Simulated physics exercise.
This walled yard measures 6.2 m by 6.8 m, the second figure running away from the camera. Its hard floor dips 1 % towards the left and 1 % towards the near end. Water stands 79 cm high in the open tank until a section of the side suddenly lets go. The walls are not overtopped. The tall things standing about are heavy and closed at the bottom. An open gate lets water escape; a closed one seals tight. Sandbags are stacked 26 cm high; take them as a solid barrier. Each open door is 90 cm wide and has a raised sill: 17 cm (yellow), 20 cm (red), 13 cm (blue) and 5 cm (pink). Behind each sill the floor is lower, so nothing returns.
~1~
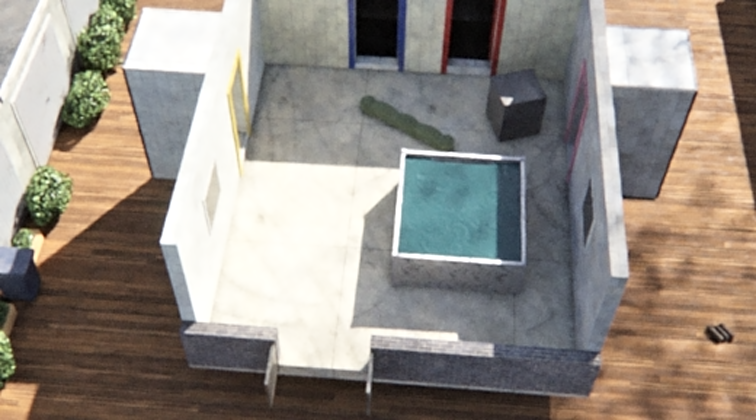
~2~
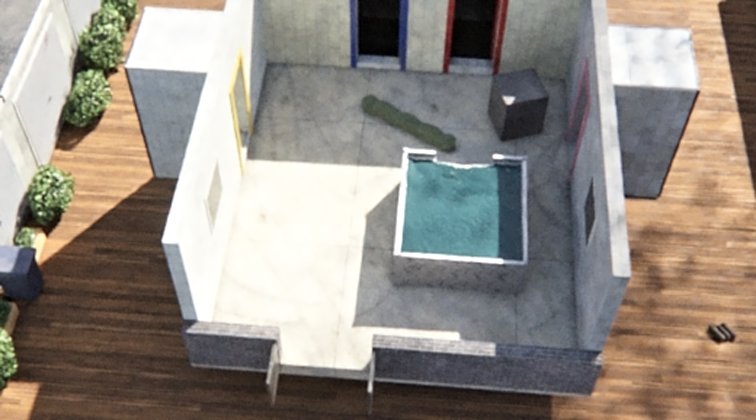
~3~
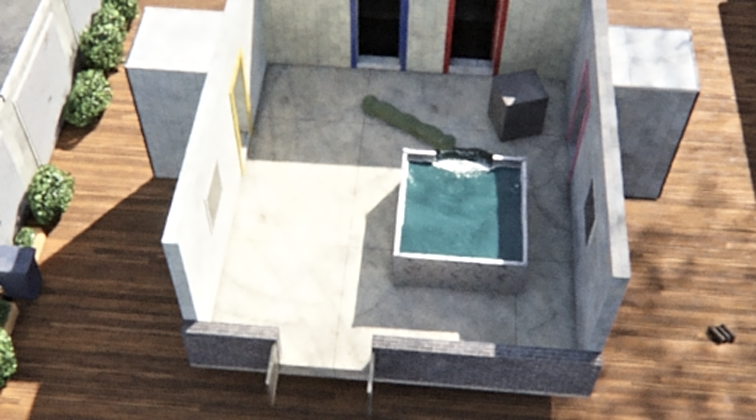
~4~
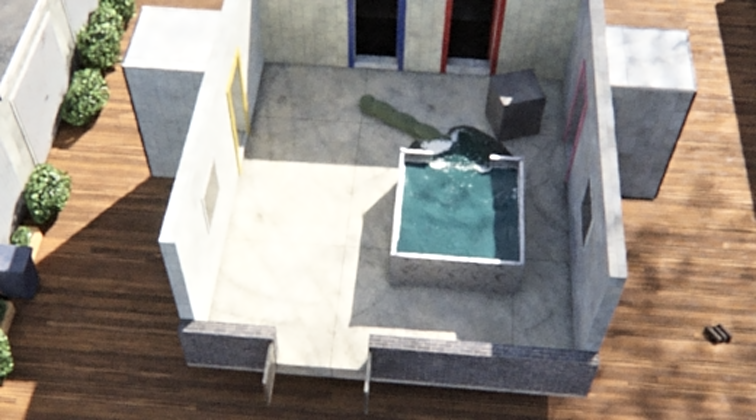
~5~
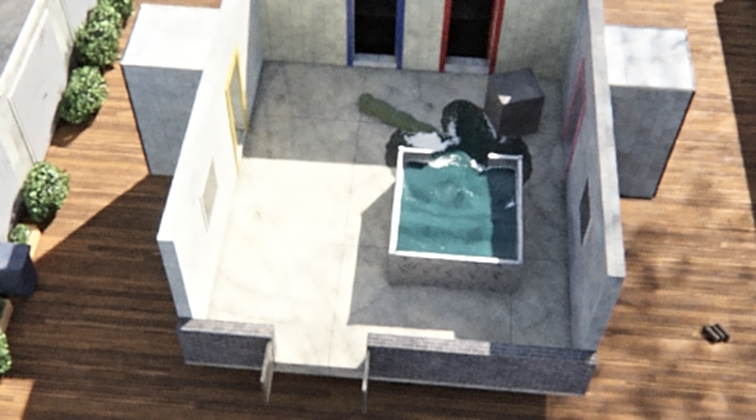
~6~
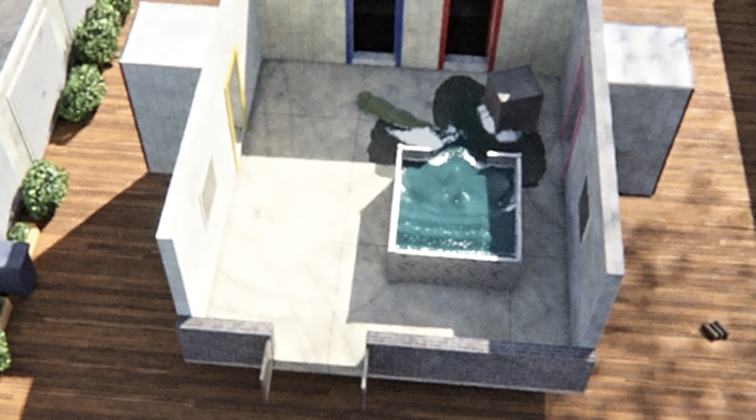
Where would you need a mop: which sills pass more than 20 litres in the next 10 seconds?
Door by door: At the yellow door it keeps below the limit; at the red door it goes over the limit; at the blue door it stays under the limit; at the pink door it passes the limit.
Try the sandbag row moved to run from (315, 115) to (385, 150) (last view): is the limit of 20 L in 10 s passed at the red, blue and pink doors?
Then: Red over, blue past it, pink above.
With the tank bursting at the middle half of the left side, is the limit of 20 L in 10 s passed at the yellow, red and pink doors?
Then: Yellow over, red not over, pink below.
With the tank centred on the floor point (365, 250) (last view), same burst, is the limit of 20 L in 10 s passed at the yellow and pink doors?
Against that limit: Yellow not over, pink over.
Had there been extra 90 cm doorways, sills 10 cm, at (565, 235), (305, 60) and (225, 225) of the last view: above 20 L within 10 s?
In turn: Below, past it, not over.
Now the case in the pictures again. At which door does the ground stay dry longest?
It is the yellow one.
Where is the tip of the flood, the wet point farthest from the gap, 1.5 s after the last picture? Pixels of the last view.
Around (262, 60).
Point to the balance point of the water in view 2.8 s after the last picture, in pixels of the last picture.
At about (419, 167).
Then, 0.7 s after the last picture water covers 25 % of the floor and is deepest (46 cm) near (439, 151); yellow door not reached, red door 33 cm at the sill, 32 L in, blue door not reached, pink door 4 cm at the sill, 2 L in.
Then, 1.5 s after the last picture water covers 45 % of the floor and is deepest (39 cm) near (439, 151); yellow door 15 cm at the sill, 0 L in, red door 33 cm at the sill, 96 L in, blue door 11 cm at the sill, 0 L in, pink door 6 cm at the sill, 49 L in.
Then, 2.8 s after the last picture water covers 50 % of the floor and is deepest (31 cm) near (439, 151); yellow door 12 cm at the sill, 0 L in, red door 22 cm at the sill, 143 L in, blue door 11 cm at the sill, 1 L in, pink door 4 cm at the sill, 135 L in.
Then, 5.3 s after the last picture water covers 75 % of the floor and is deepest (22 cm) near (200, 341); yellow door 14 cm at the sill, 1 L in, red door 15 cm at the sill, 150 L in, blue door 7 cm at the sill, 2 L in, pink door 11 cm at the sill, 240 L in.
Then, 9.3 s after the last picture water covers 95 % of the floor and is deepest (17 cm) near (200, 341); yellow door 10 cm at the sill, 1 L in, red door 7 cm at the sill, 151 L in, blue door 5 cm at the sill, 2 L in, pink door 7 cm at the sill, 287 L in.
